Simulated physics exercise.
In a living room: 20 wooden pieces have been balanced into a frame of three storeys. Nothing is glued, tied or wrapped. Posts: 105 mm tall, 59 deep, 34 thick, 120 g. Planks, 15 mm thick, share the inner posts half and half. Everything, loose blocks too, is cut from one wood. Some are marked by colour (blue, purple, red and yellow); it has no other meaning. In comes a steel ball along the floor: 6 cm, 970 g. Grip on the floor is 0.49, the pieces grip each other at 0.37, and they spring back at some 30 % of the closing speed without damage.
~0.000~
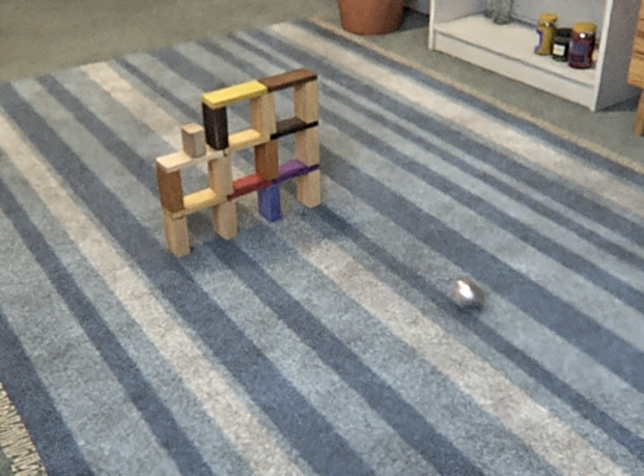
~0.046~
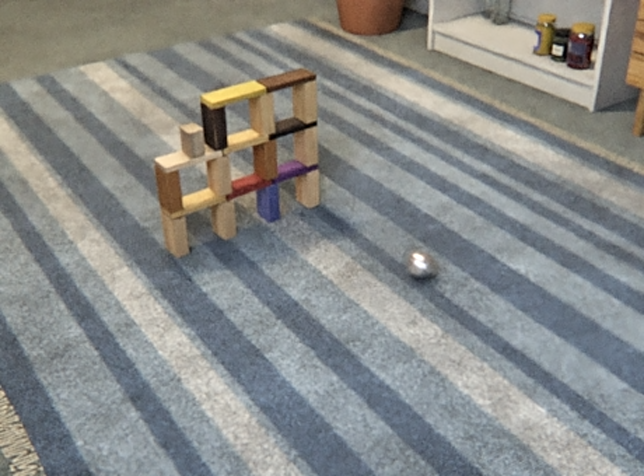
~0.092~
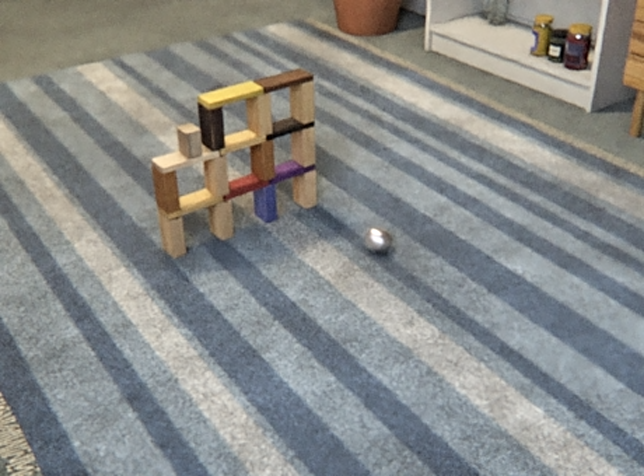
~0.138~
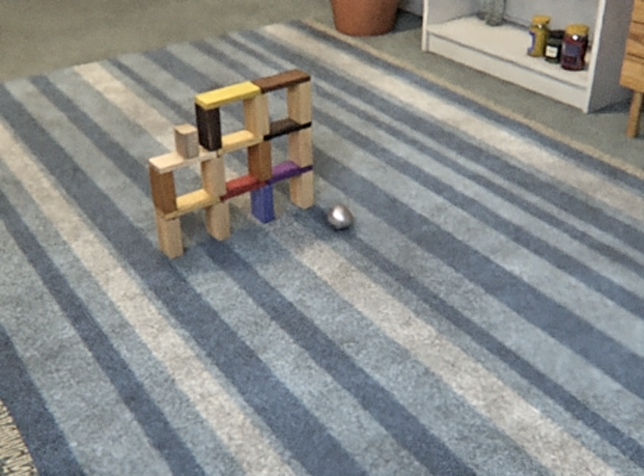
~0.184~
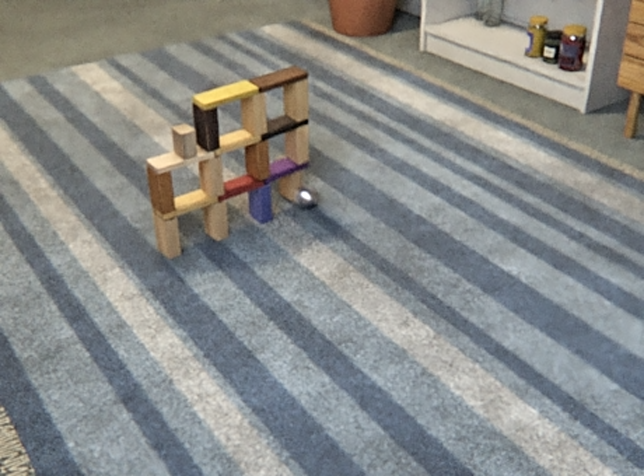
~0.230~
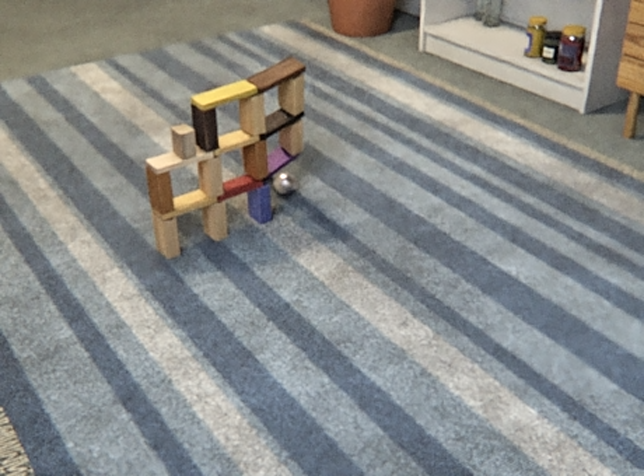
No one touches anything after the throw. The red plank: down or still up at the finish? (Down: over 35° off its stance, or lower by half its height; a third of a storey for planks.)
The red plank remains up.
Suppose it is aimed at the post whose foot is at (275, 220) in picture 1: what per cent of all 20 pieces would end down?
In that case 100 per cent.
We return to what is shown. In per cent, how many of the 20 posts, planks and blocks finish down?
Near 40 per cent.
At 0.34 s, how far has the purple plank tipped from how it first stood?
Roughly 15°.
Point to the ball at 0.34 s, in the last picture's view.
At about (240, 154).
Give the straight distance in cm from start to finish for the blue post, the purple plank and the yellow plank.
Moved: Blue 0, purple 20, yellow 5.
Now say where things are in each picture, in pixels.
In the first frame (we follow the side turned to the camera; the camera pans a little), ball (467, 294) 52 cm from contact, 3.1 m/s; red plank (245, 183); blue post (275, 204); yellow plank (235, 91); no piece has moved.
Ball (421, 266) 38 cm from contact, 3.1 m/s; red plank (244, 183), in the second frame.
Ball (379, 240) 24 cm from contact, 3.1 m/s; red plank (241, 183), in the third frame.
Ball (339, 217) 10 cm from contact, 3.1 m/s; red plank (239, 184), in the fourth frame.
Ball (307, 197) after contact, 2.1 m/s; red plank (236, 184); purple plank (281, 166) tipped 4°; 6 stirred so far, in the fifth frame.
Ball (286, 183) after contact, 2.1 m/s; red plank (236, 184); purple plank (276, 159) tipped 10°; yellow plank (224, 92) displaced 8 mm; steepest lean 18°, the post at (286, 135); 9 stirred so far, in the sixth frame.
Around 0.34 s, ball still moving; 3 of the 20 pieces down; red plank unmoved; purple plank tipped 17°, 58 mm lower.
Around 0.50 s, ball still moving; 6 of the 20 pieces down; red plank unmoved; yellow plank displaced 15 mm.
Around 0.92 s, ball still moving; 8 of the 20 pieces down; red plank unmoved; yellow plank tipped 58°, 46 mm lower.
Finally (1.8 s), ball rolling away; 8 of the 20 pieces down; red plank unmoved; yellow plank tipped 58°, 48 mm lower; blue post unmoved. Seen by the last camera, middles, red plank near (237, 186), yellow plank near (225, 117).
